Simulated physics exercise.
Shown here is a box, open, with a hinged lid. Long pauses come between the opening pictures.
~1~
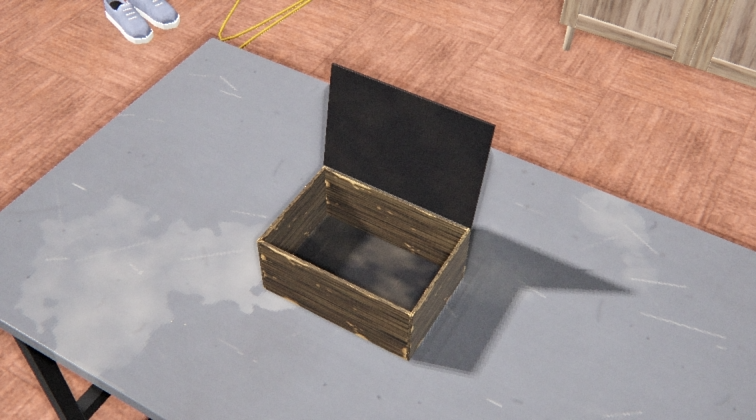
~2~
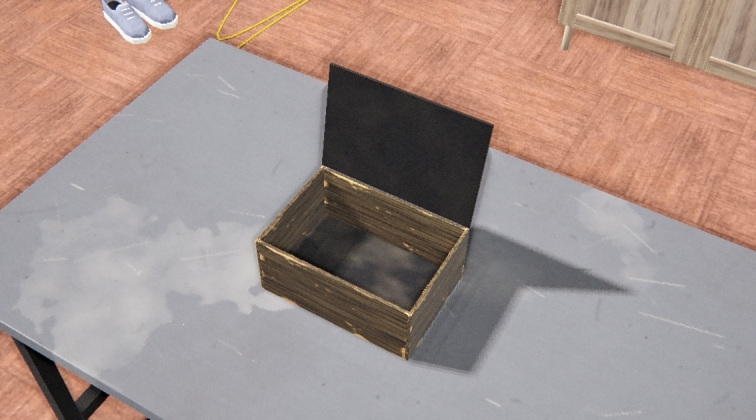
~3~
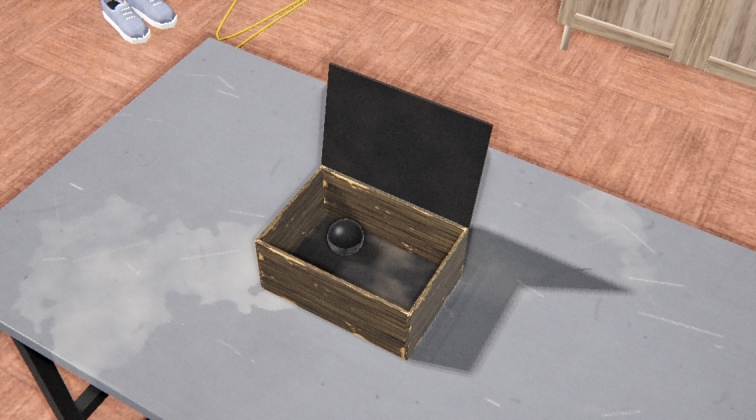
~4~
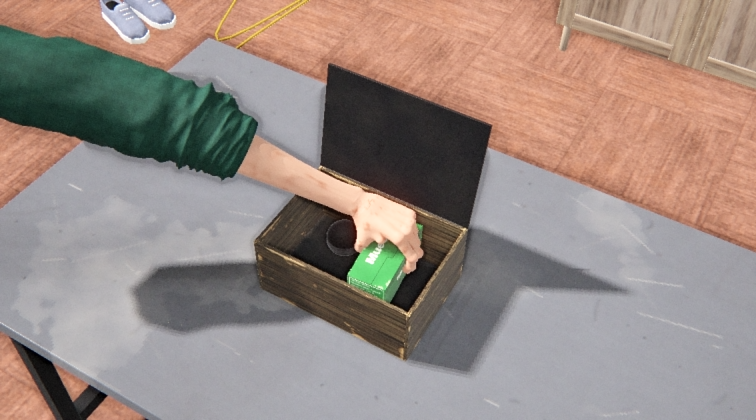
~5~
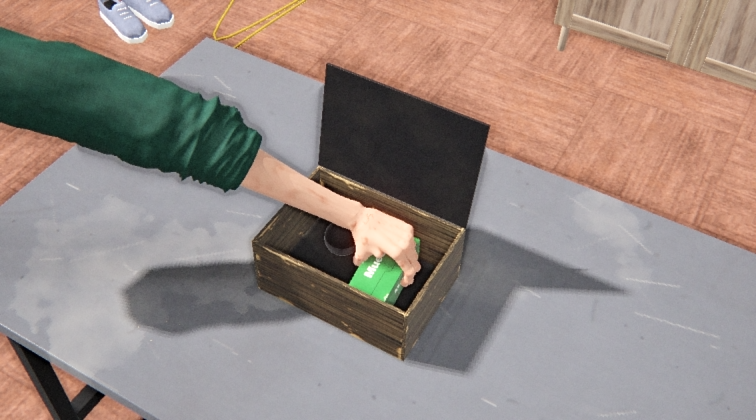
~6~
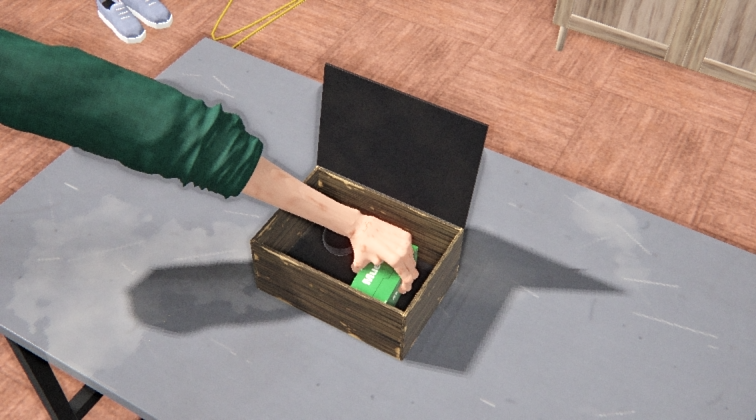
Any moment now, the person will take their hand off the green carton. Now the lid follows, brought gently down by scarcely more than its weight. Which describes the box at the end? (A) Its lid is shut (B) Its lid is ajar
Option A: Its lid is shut.
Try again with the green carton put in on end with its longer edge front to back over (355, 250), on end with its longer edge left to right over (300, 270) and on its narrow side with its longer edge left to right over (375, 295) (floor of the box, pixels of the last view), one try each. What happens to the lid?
Well, the first try leaves the lid lying shut, the second leaves it standing open, and the third leaves it lying shut.
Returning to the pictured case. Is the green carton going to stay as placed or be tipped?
Result: The green carton remains as it was set.
Then, 1.50 s on from there, lid 68° above the rim.
Then, 1.80 s on from there, lid 32° above the rim.
In the end, lid shut; both unmoved. At the end, from the last picture's camera, green carton near (382, 282).
